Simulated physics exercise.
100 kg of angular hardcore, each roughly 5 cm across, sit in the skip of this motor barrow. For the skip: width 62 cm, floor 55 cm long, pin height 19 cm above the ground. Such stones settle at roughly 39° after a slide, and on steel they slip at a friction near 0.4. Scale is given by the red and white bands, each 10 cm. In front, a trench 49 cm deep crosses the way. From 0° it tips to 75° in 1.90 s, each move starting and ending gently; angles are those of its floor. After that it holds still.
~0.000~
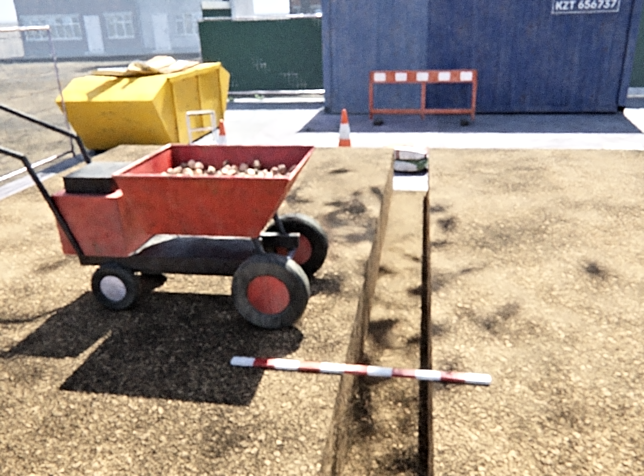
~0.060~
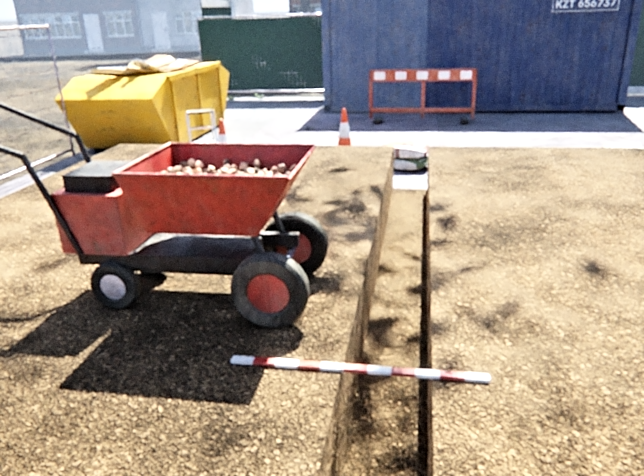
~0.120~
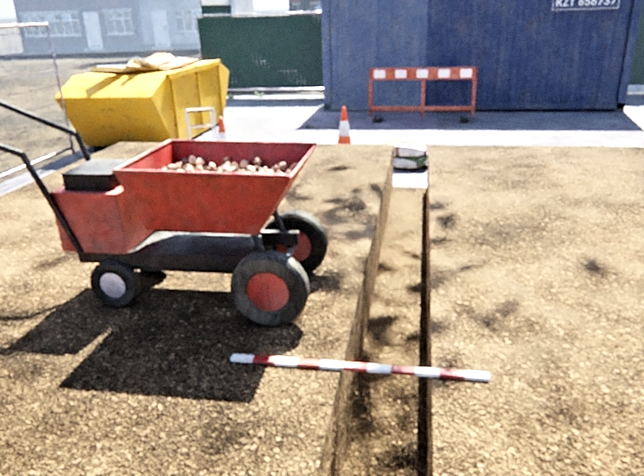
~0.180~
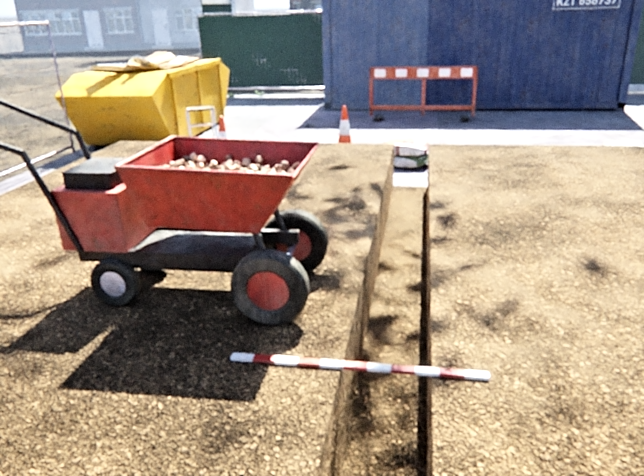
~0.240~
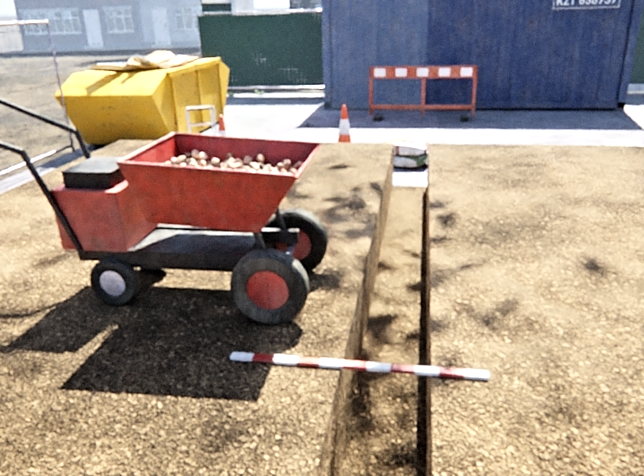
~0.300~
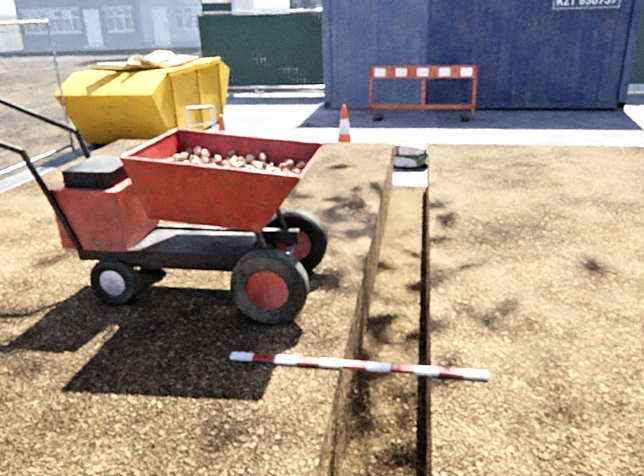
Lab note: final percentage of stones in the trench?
Approx. 63 %.
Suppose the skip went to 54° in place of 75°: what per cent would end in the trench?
The trench would hold about 0% of it.
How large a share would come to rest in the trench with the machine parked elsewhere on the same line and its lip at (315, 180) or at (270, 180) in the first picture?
Roughly 40 in a hundred, then 80 in a hundred.
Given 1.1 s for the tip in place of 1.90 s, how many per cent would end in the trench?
It'd be some 60 per cent.
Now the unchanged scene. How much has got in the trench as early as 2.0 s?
Something like 10 in a hundred.
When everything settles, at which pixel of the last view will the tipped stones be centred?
Somewhere near pixel (412, 369).
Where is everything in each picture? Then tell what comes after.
Lip at (289, 179), floor tilted 0°, highest stones at (215, 173), in the first picture.
The skip is at 0°, its lip at (289, 178); the top of the load is at (215, 171); the stones move at 0.1 m/s on average, in the second picture.
The skip is at 1°, its lip at (290, 177); the top of the load is at (216, 169); the stones move at 0.1 m/s on average, in the third picture.
Lip at (293, 177), floor tilted 2°, highest stones at (208, 166); the stones move at 0.2 m/s on average, in the fourth picture.
The skip is at 3°, its lip at (296, 177); the top of the load is at (209, 164); the stones move at 0.2 m/s on average, in the fifth picture.
Lip at (300, 178), floor tilted 5°, highest stones at (201, 158); the stones move at 0.3 m/s on average, in the sixth picture.
After 1.4 s the floor is at 63°; 100 % in the skip; the foremost stones are at (379, 245).
After 2.0 s the floor is at 75°; 83 % in the skip, 12 % in the trench, 5 % past the trench; the foremost stones are at (471, 294).
After 2.3 s the floor is at 75°; 57 % in the skip, 27 % in the trench, 16 % past the trench; the foremost stones are at (509, 312).
After 4.3 s the floor is at 75°; 17 % in the skip, 63 % in the trench, 20 % past the trench; the foremost stones are at (517, 314).
